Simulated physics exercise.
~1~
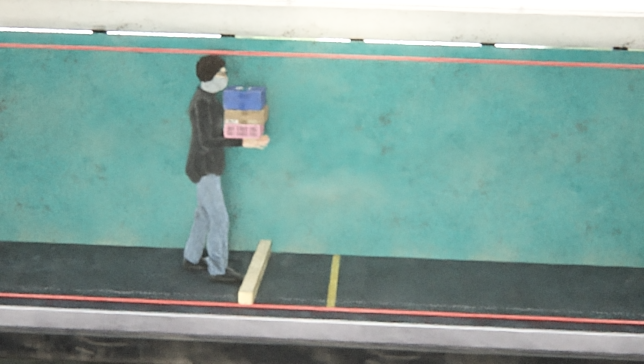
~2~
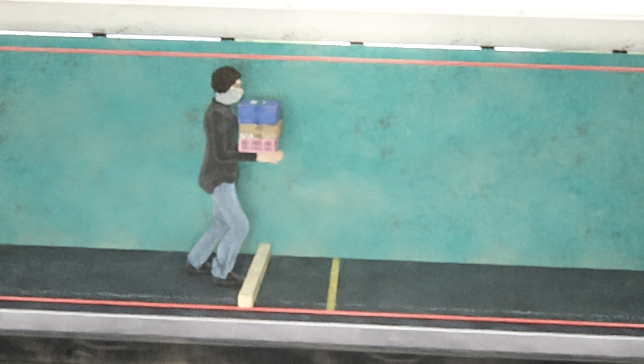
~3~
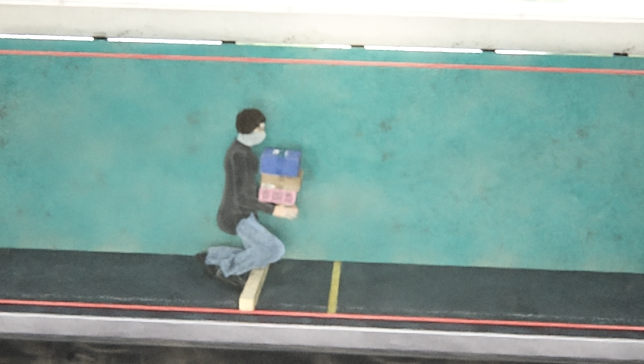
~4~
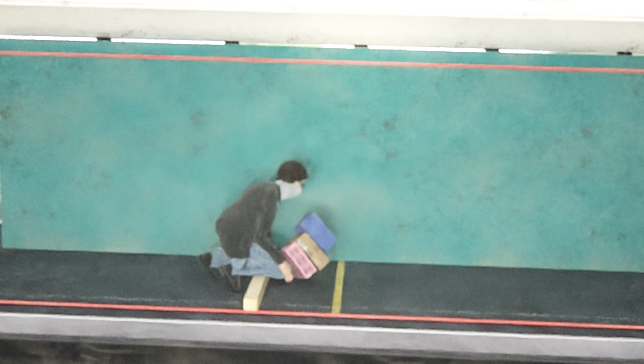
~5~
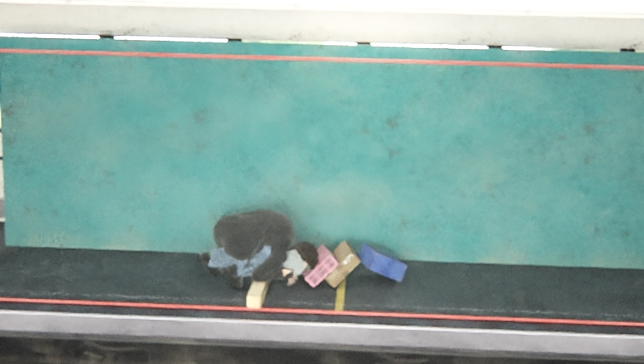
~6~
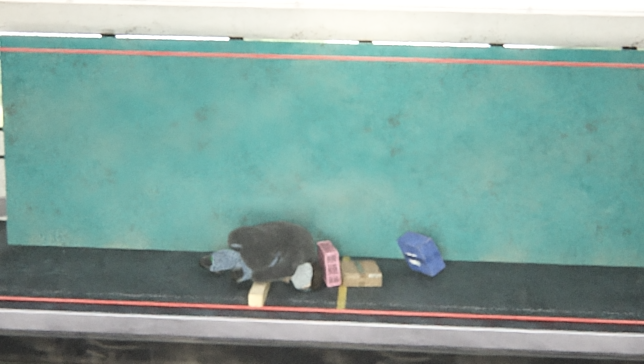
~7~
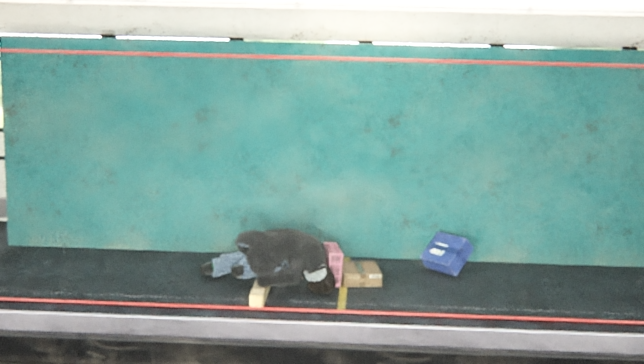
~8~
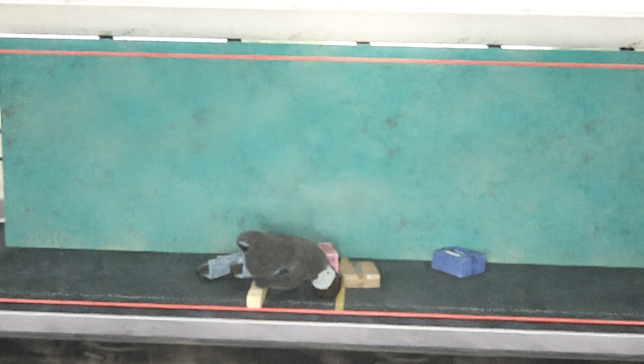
We see a masked figure holding three stacked boxes behind a low rail sink down and crumple forward over it, spilling the boxes rightward; the head ends short of the yellow line beside the pink crate, while the brown carton and blue parcel end past it.
